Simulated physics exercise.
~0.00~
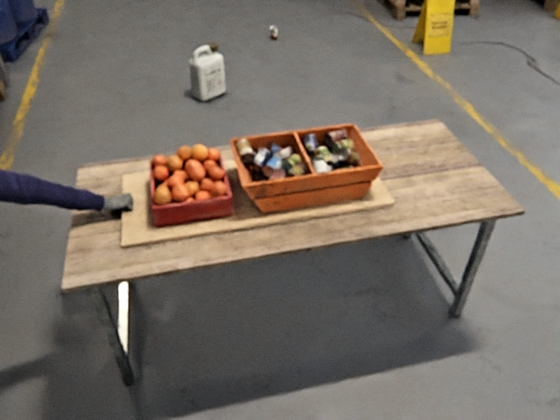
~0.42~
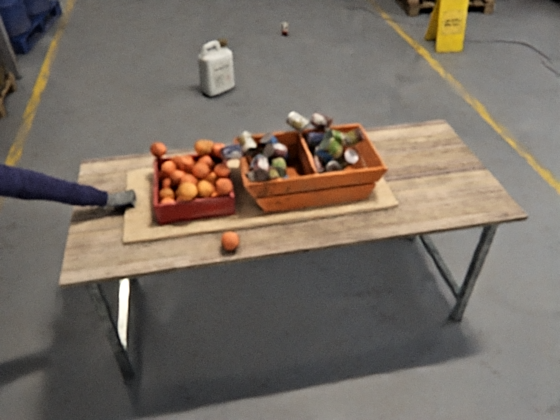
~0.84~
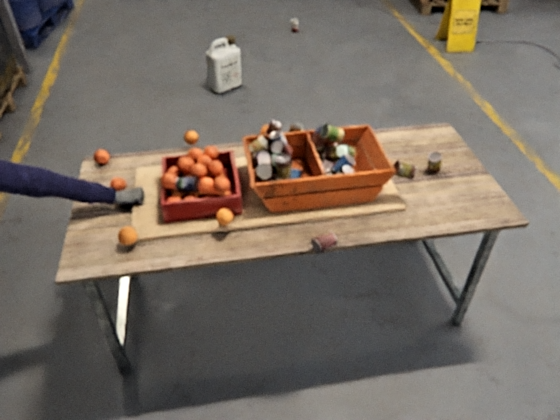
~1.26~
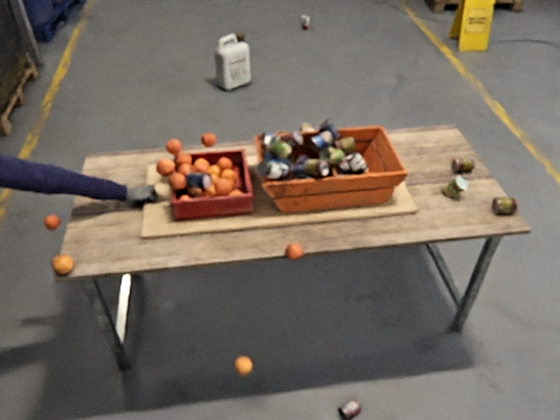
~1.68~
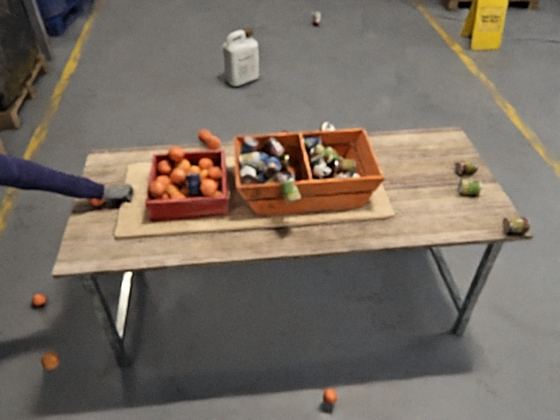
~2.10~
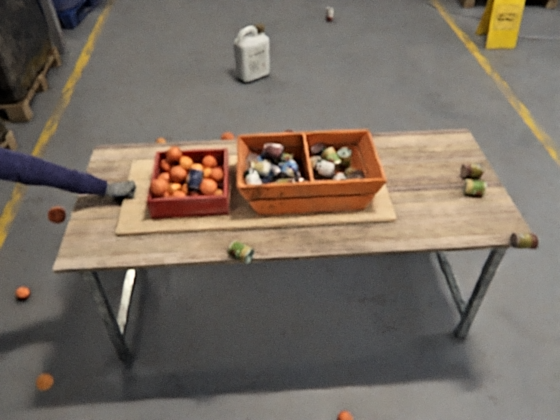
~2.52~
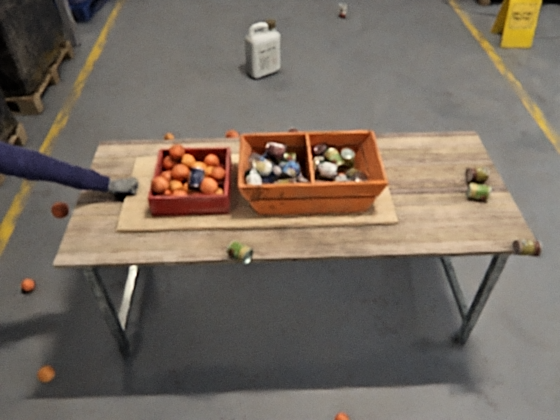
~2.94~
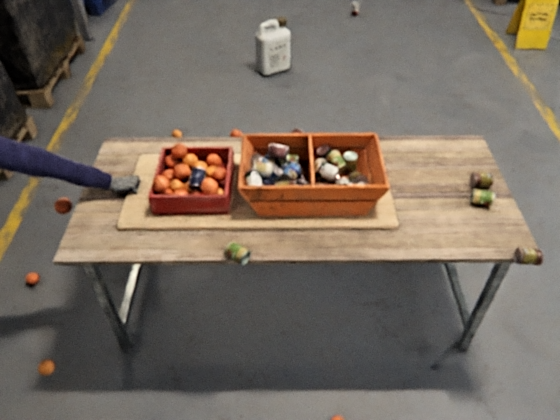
Two trays on a board shake side to side, spilling some oranges and tins.
